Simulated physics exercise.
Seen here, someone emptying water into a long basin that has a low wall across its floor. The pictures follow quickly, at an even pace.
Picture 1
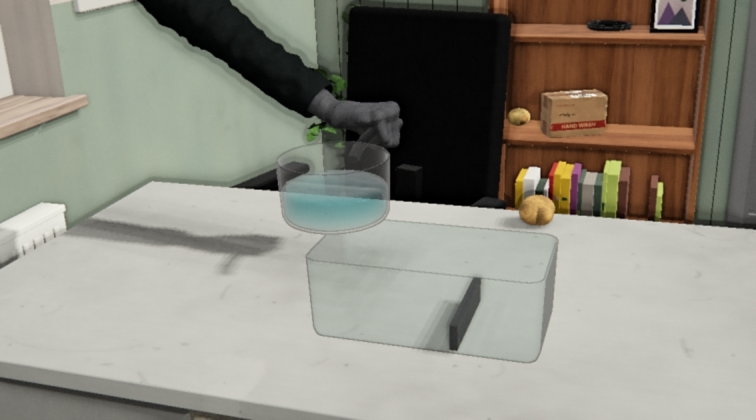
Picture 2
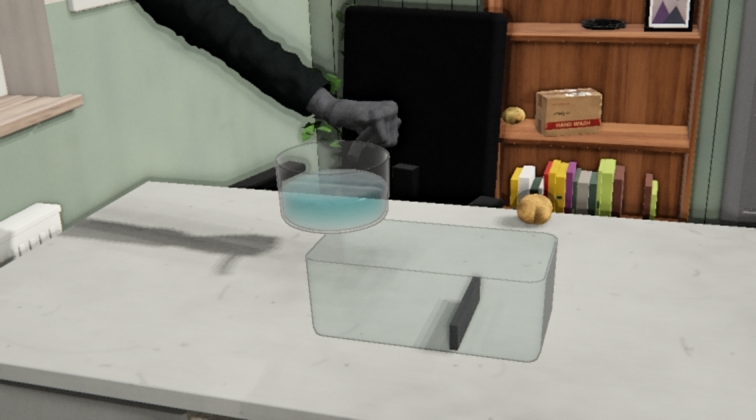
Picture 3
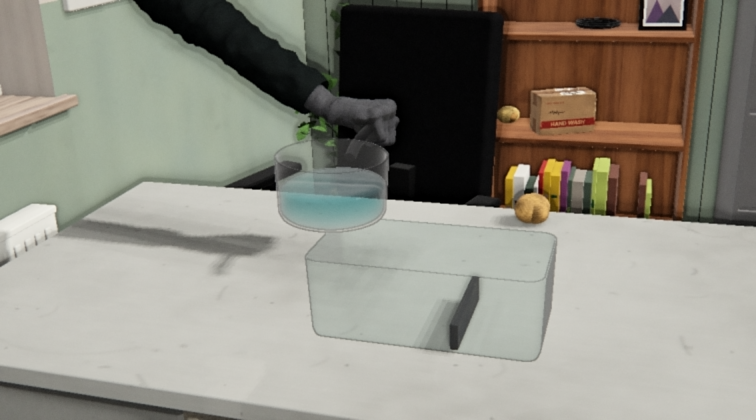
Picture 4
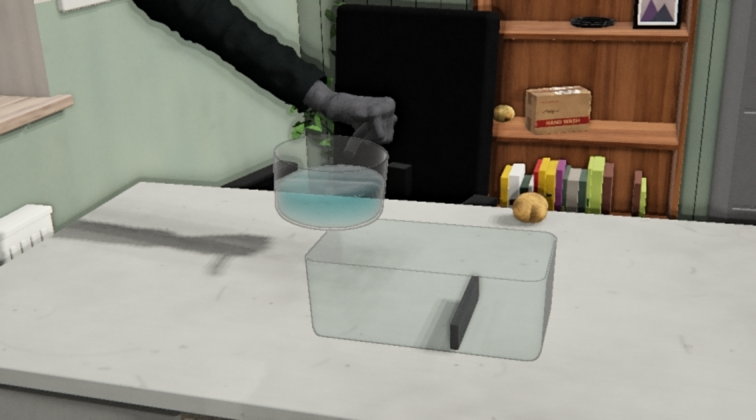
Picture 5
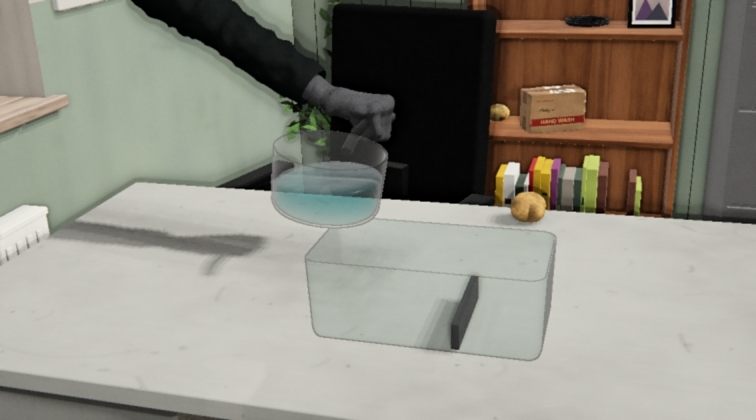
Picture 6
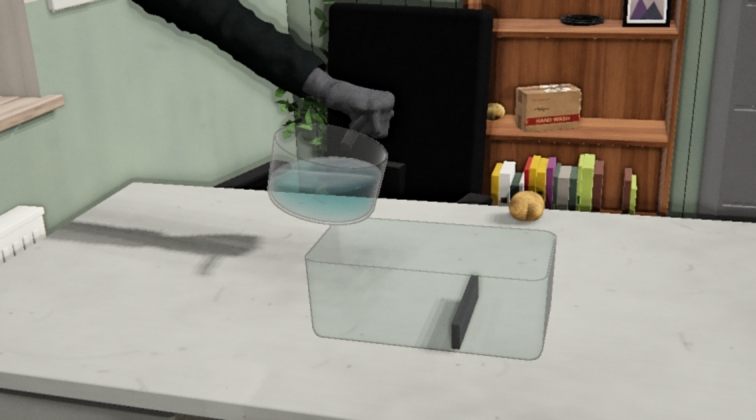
A gloved hand slightly tilts a round clear container of blue water above a long basin.
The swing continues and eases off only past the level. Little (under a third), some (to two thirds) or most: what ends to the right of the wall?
The share right of the wall is between a third and two thirds.
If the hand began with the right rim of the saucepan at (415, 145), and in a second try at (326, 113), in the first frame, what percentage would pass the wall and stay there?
First some 85, then 10 per cent.
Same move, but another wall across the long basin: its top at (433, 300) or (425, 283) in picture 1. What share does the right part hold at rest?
First some 85, then 95 per cent.
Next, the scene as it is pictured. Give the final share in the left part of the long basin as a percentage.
Near 55 %.
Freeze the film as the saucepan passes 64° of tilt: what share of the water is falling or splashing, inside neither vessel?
Roughly 20 in a hundred.
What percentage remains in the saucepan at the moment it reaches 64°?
Close to 80 per cent.
A moment on, the saucepan is tipped part way and 81 per cent is still to pour, 0 is left of the wall and 0 right of it.
Next, the saucepan is tipped on its side and 25 per cent is still to pour, 23 is left of the wall and 27 right of it.
Then the saucepan is tipped on its side and 3 per cent is still to pour, 46 is left of the wall and 44 right of it.
Later the saucepan is tipped on its side and 0 per cent is still to pour, 53 is left of the wall and 45 right of it.
Finally, 54 per cent lies left of the wall, 45 right of it and 1 outside.
